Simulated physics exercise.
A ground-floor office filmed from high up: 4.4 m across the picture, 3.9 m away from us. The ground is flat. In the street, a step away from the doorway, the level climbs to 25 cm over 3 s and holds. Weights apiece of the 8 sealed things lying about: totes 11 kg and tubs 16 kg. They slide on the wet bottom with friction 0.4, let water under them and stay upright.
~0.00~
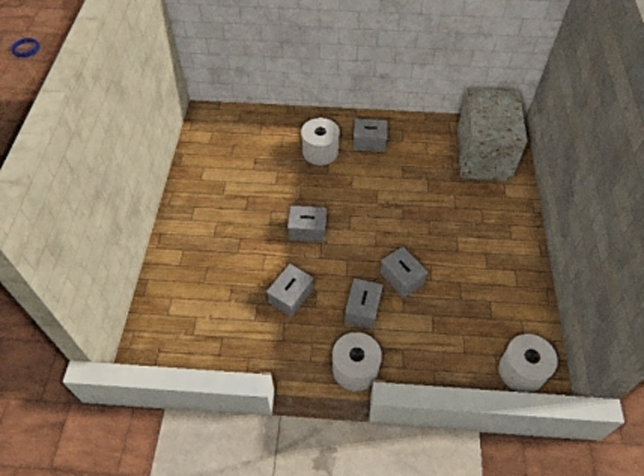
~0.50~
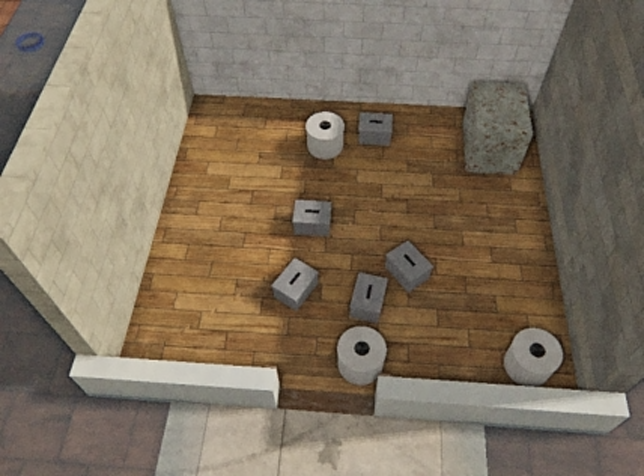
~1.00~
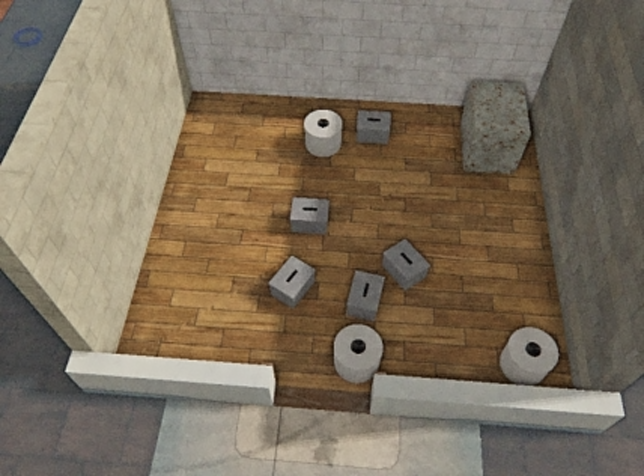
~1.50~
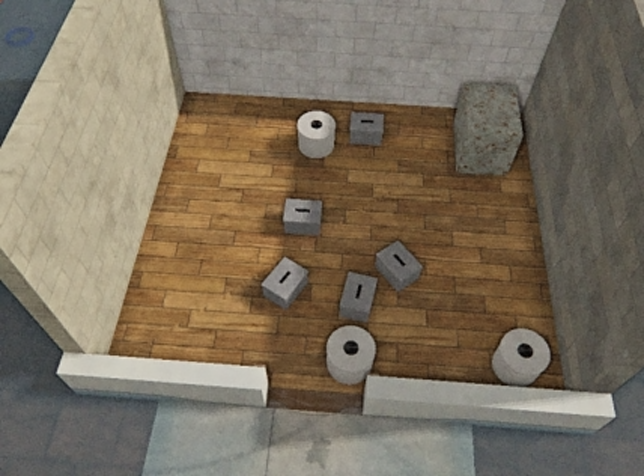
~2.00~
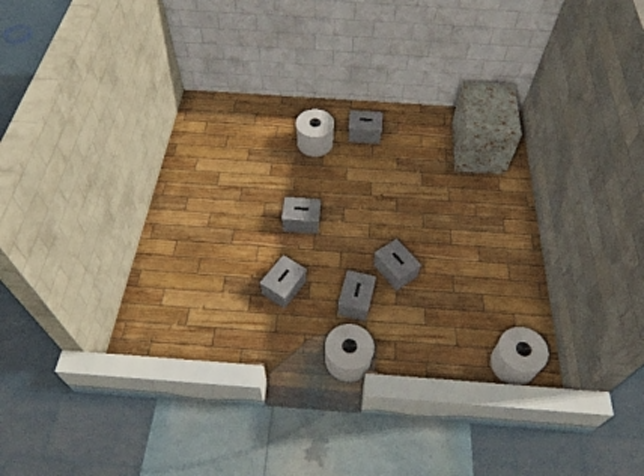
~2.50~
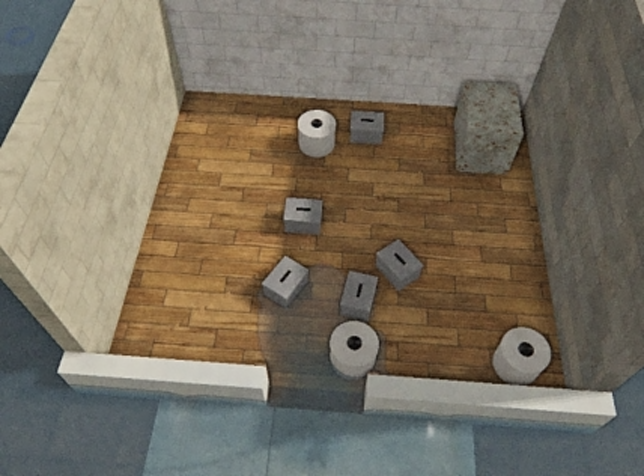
Water covers the street outside a small walled room and spreads in through the doorway.
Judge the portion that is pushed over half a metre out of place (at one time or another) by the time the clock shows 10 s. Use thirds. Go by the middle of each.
Share: Two thirds or more.
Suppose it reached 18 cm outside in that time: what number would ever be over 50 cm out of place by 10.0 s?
Then 2.
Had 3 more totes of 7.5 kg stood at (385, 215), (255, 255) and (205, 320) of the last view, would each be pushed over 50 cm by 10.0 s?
In turn: Over, past it, under.
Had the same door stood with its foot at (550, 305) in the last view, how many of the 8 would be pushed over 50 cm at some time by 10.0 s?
Then 4.
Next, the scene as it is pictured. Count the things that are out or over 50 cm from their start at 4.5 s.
I count 3.
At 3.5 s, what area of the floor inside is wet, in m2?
About 5.0 m2.
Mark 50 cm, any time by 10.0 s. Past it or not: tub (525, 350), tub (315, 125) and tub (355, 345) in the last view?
In that order: Short of it, more, more.
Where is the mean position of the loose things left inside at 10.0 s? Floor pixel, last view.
At about (385, 186).
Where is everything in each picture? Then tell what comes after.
A tub at (357, 355) rests on the ground; a tote at (371, 128) rests on the ground; water covers 0.0 m2; 0 of 8 have shifted, in the first frame.
A tub at (362, 349) rests on the ground; a tote at (376, 122) rests on the ground; 0.0 m2 under water; 0 of 8 have shifted, in the second frame.
A tub at (358, 347), on the bottom; a tote at (374, 120) rests on the ground; water covers 0.0 m2; 0 of 8 have shifted, in the third frame.
A tub at (351, 348) rests on the ground; a tote at (367, 122), on the bottom; 0.0 m2 under water; 0 of 8 have shifted, in the fourth frame.
A tub at (350, 346) rests on the ground; a tote at (366, 120) rests on the ground; water covers 0.2 m2; 0 of 8 have shifted, in the fifth frame.
A tub at (354, 343), on the bottom, 5 cm from its start; a tote at (367, 121), on the bottom; water covers 0.9 m2; 0 of 8 have shifted, in the sixth frame.
After 3.5 s 0 of 8 are over 50 cm from their spots; 0 afloat.
After 4.5 s 3 of 8 are over 50 cm from their spots; 0 afloat.
After 7.0 s 5 of 8 are over 50 cm from their spots; 0 afloat.
After 10.0 s 7 of 8 are over 50 cm from their spots, and 7 have been at some point; 5 afloat.
